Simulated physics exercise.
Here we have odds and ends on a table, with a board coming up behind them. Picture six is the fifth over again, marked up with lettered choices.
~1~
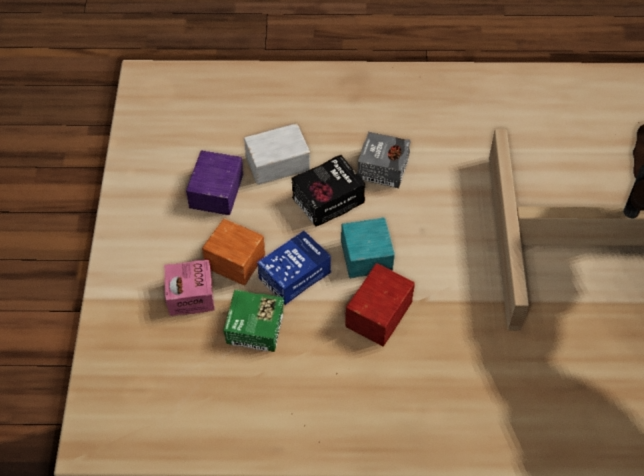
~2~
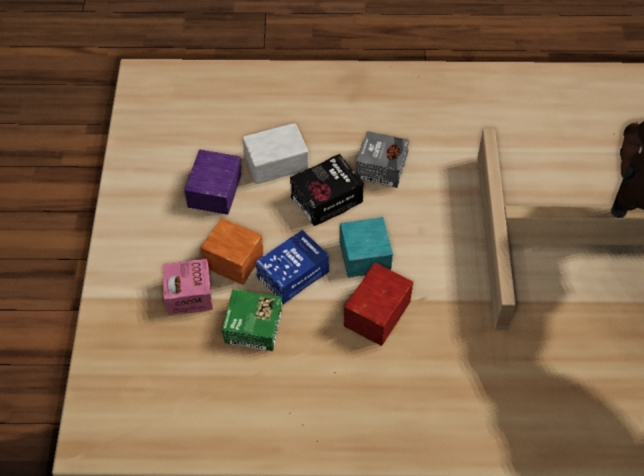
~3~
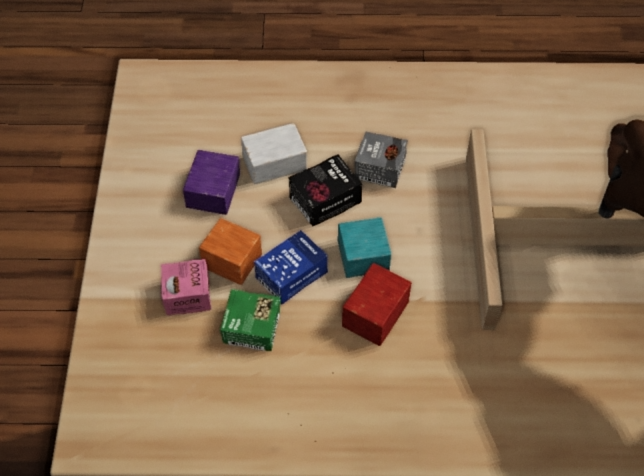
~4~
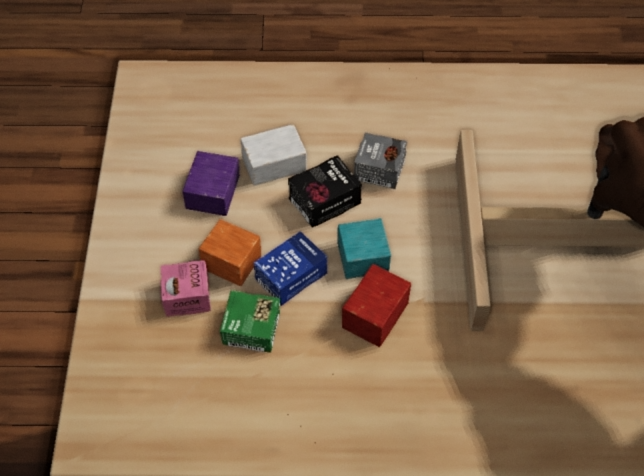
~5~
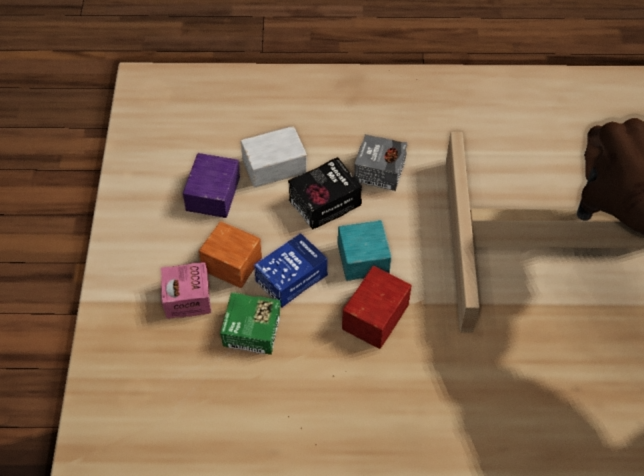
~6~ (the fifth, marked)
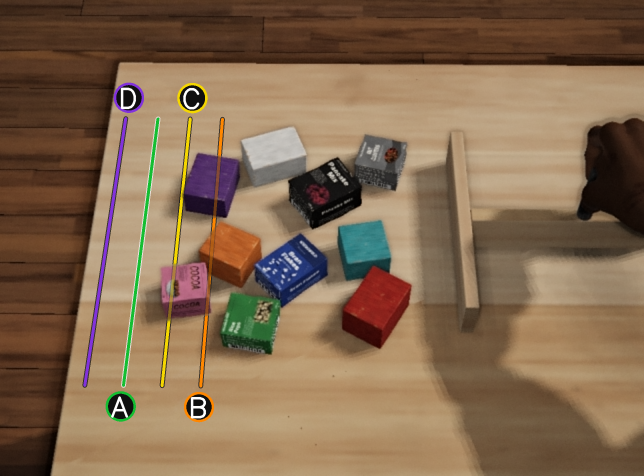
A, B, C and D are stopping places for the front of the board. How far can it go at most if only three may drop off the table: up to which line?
As far as mark C.
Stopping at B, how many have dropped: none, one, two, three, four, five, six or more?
The count is none.
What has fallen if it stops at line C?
The pink box goes over.
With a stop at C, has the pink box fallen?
By then, yes.
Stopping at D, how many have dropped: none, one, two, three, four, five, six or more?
Six or more.
On the copy, A at (142, 240); B at (213, 241); C at (177, 240); D at (107, 240).
On C. First, board (361, 213); grey packet (329, 159); red block (332, 312).
Then, board (258, 213); pink box (131, 298); orange block (140, 249).
Finally, board (179, 212); pink box over the edge; purple block (102, 196); one fallen.
By contrast, A drops six; B is within the limit but short; D drops ten.
